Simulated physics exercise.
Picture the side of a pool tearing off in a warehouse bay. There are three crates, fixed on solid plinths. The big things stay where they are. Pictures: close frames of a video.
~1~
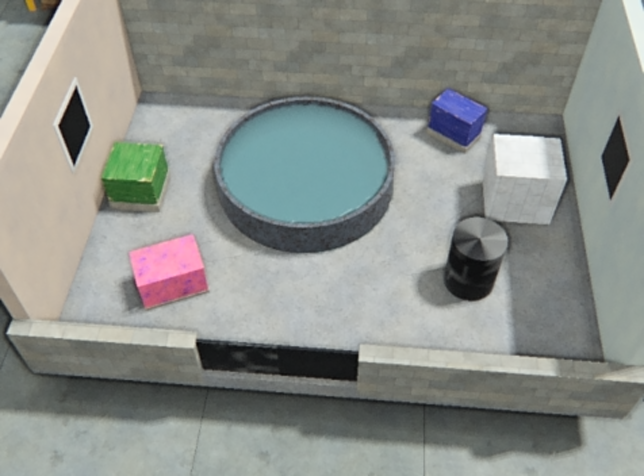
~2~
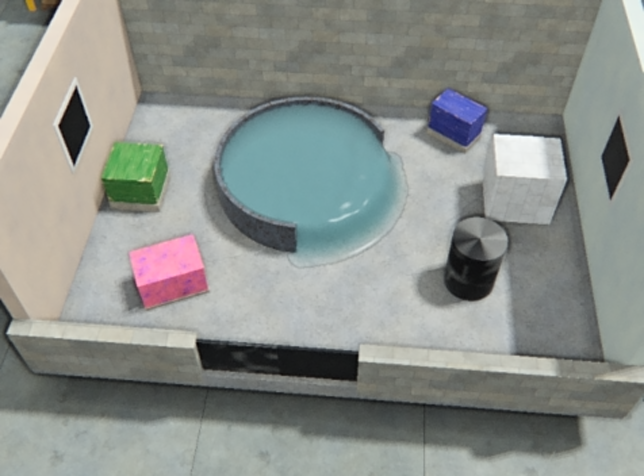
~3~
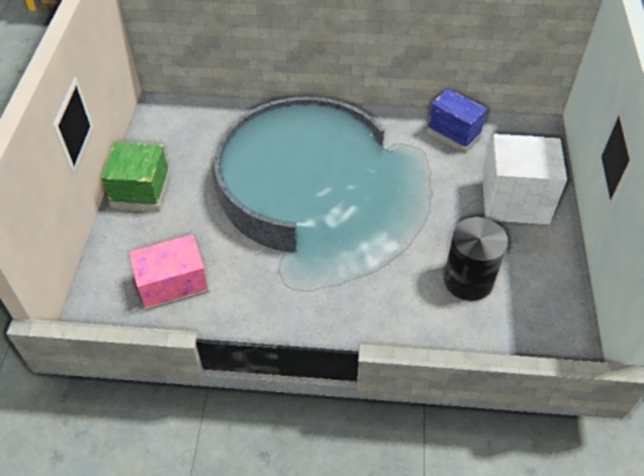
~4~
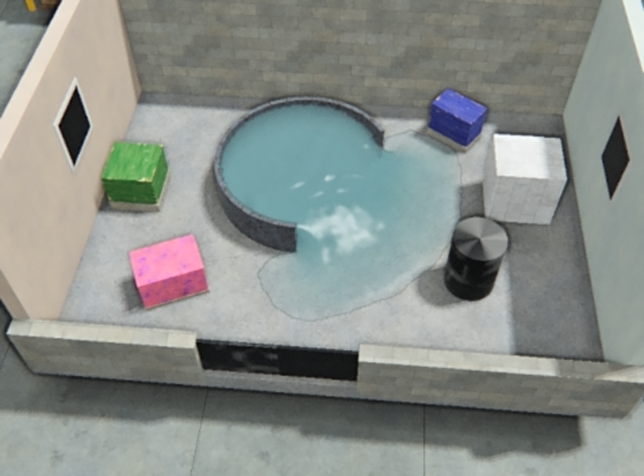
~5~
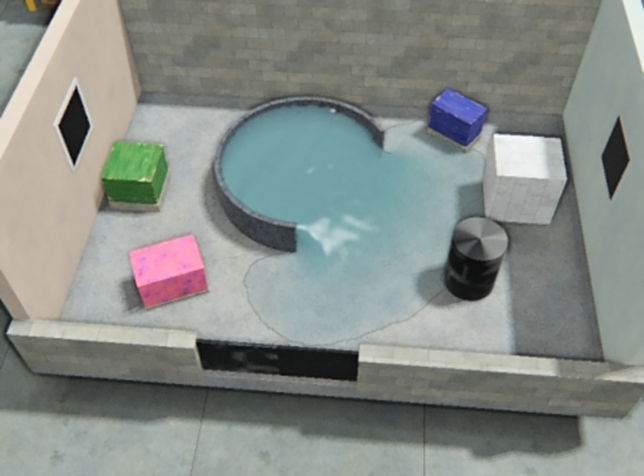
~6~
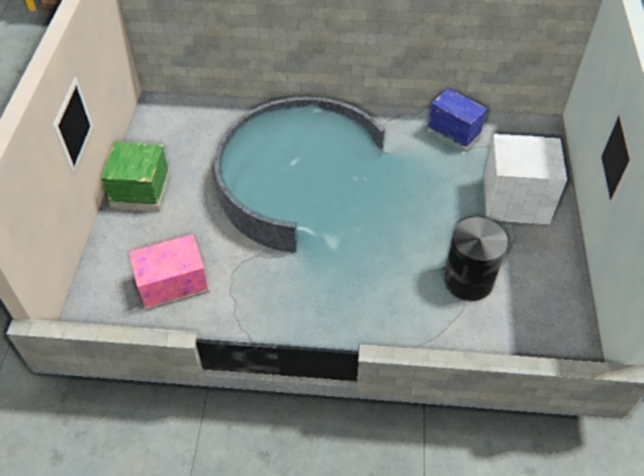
Water poured out of a round pool when its right side opened up, spreading across the gray floor toward the black barrel and white block, then toward the front wall, while the crates stayed put.
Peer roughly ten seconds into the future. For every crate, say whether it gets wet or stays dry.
The pink crate is flooded, the green crate is not flooded, the blue crate is flooded.
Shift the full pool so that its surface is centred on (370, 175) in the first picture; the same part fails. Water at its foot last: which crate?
Last of all, it's the green one.
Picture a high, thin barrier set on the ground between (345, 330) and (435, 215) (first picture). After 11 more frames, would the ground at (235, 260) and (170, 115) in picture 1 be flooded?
In order, I'd call them bare and bare.
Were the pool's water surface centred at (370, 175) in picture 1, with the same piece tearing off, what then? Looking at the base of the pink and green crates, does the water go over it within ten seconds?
As I see it, pink crate gets reached, and green crate is not reached.
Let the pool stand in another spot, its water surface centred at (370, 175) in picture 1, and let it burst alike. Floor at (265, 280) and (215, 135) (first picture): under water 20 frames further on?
Submerged, then untouched.
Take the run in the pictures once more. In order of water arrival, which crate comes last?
I'd say the crate marked green is last.
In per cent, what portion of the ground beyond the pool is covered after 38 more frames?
Roughly 85 per cent.
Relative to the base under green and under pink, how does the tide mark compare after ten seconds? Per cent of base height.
Around 70 % and 200 %.
A moment on, water covers 45 % of the floor; the pink crate water round its plinth, the green crate not reached, the blue crate water round its plinth.
Next, water covers 55 % of the floor; the pink crate water round its plinth, the green crate not reached, the blue crate water round its plinth.
Then, water covers 70 % of the floor; the pink crate water round its plinth, the green crate not reached, the blue crate water round its plinth.
Later, water covers 85 % of the floor; the pink crate water round its plinth, the green crate water round its plinth, the blue crate water round its plinth.
In the end, water covers 100 % of the floor; the pink crate was topped, the green crate stayed above the water, the blue crate was topped.
